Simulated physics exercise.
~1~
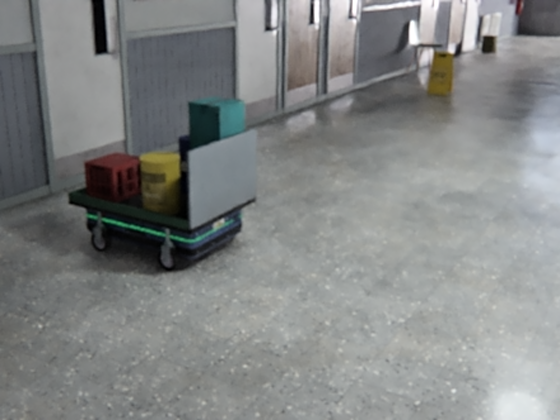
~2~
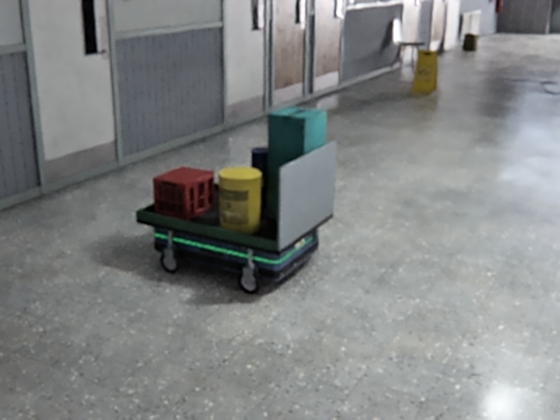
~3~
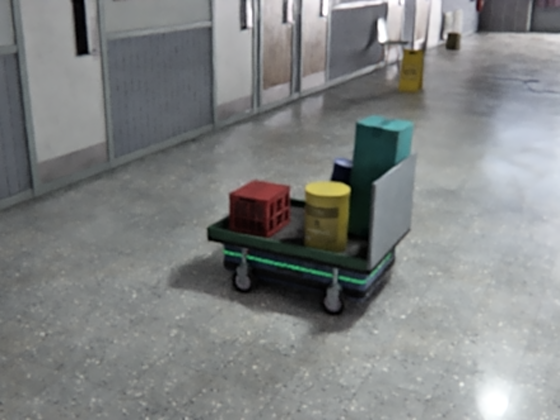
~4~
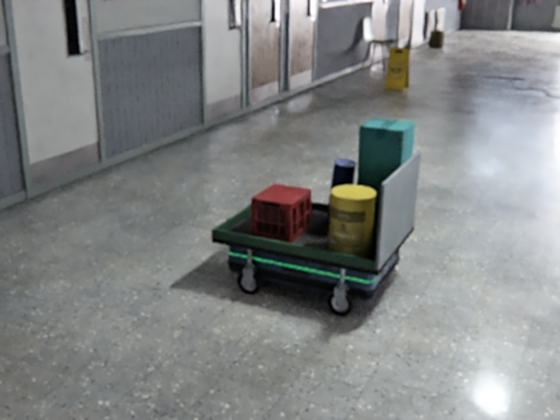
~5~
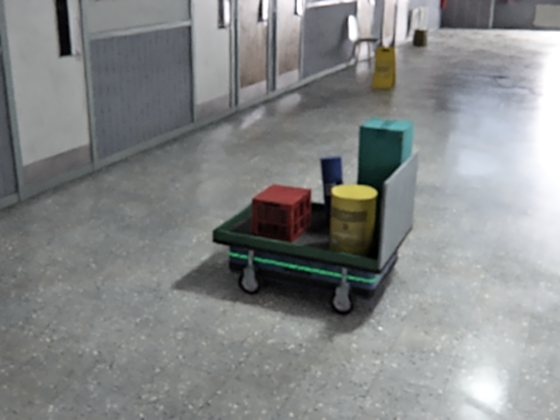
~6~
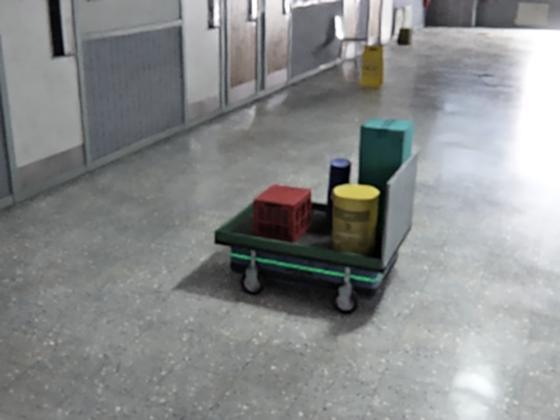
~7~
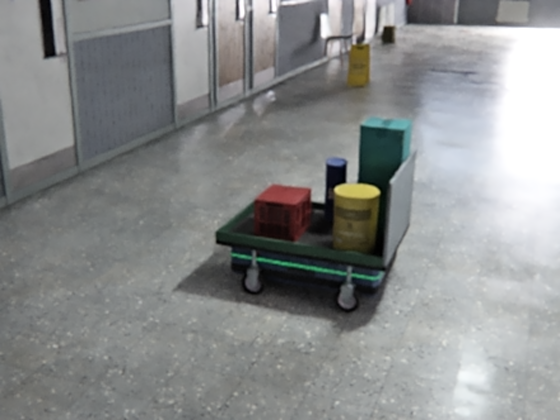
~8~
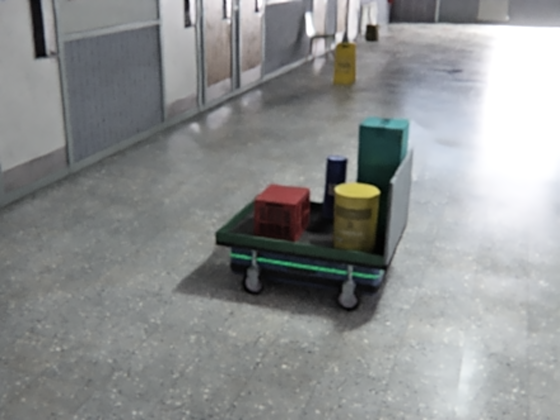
Robot cart carrying a crate, pail, box and canister rolling right and stopping, the blue canister rocking but settling upright.
